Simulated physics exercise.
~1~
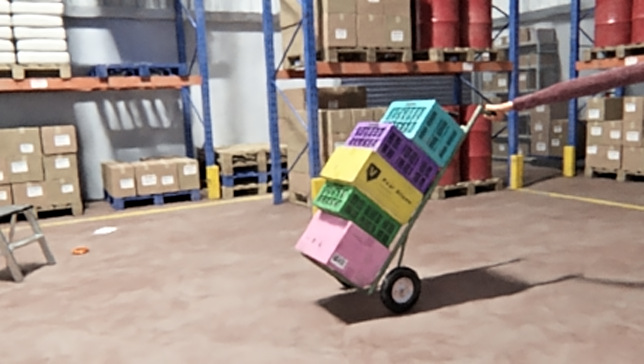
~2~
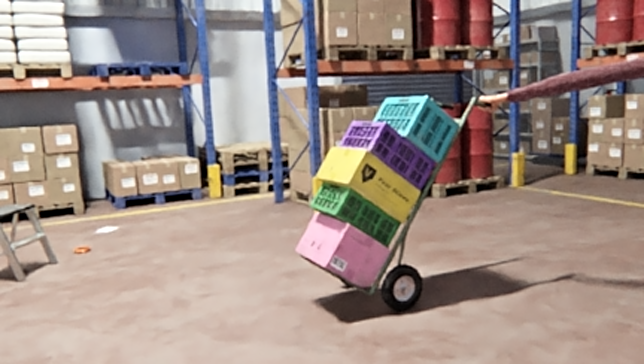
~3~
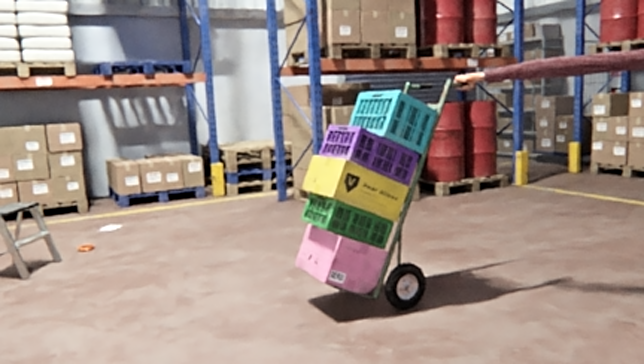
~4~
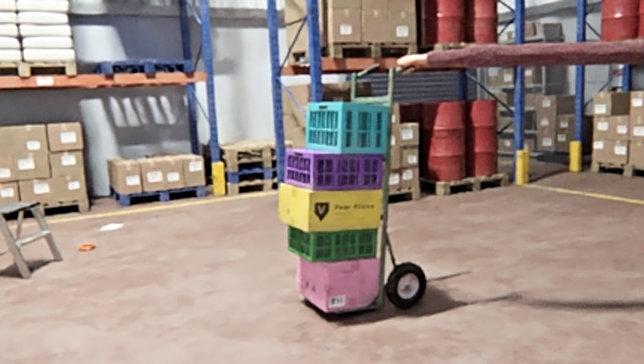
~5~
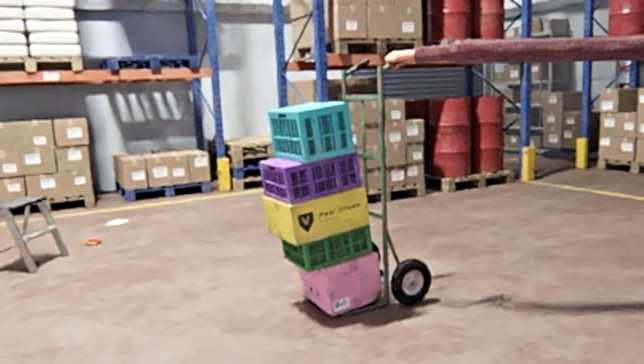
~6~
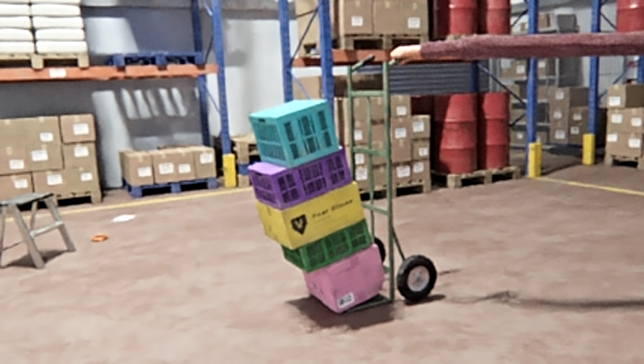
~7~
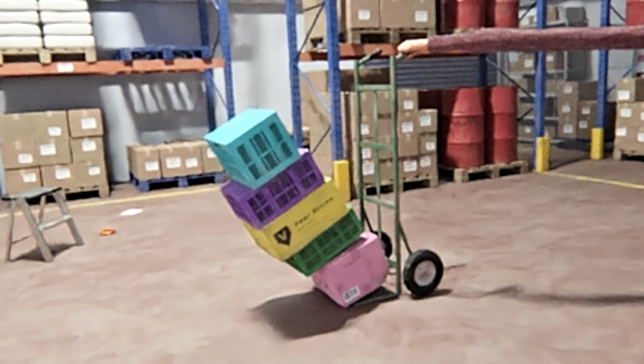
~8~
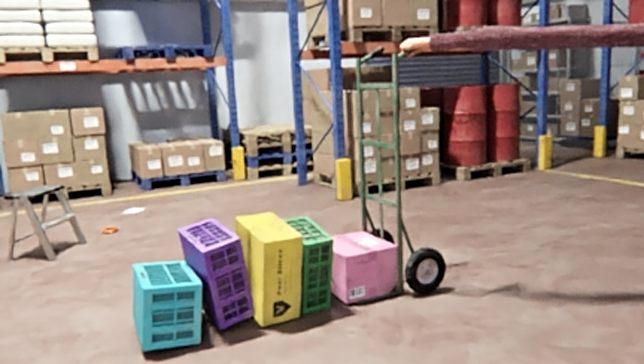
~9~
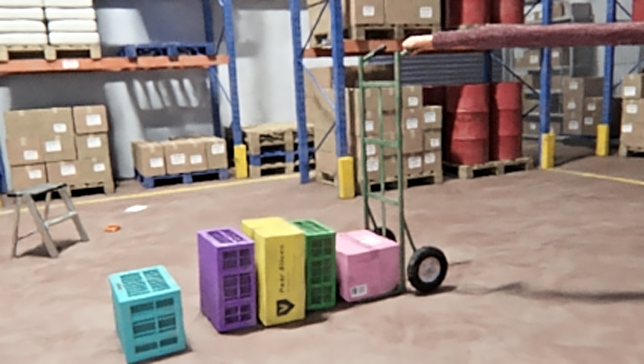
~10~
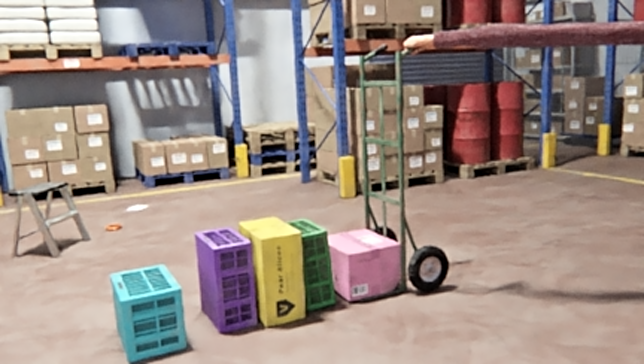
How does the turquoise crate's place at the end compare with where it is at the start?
At the start it sits at the top of the stack on the leaning sack truck. By the end it lies tipped over on the floor, well to the left of the truck and farthest out of the fallen load.
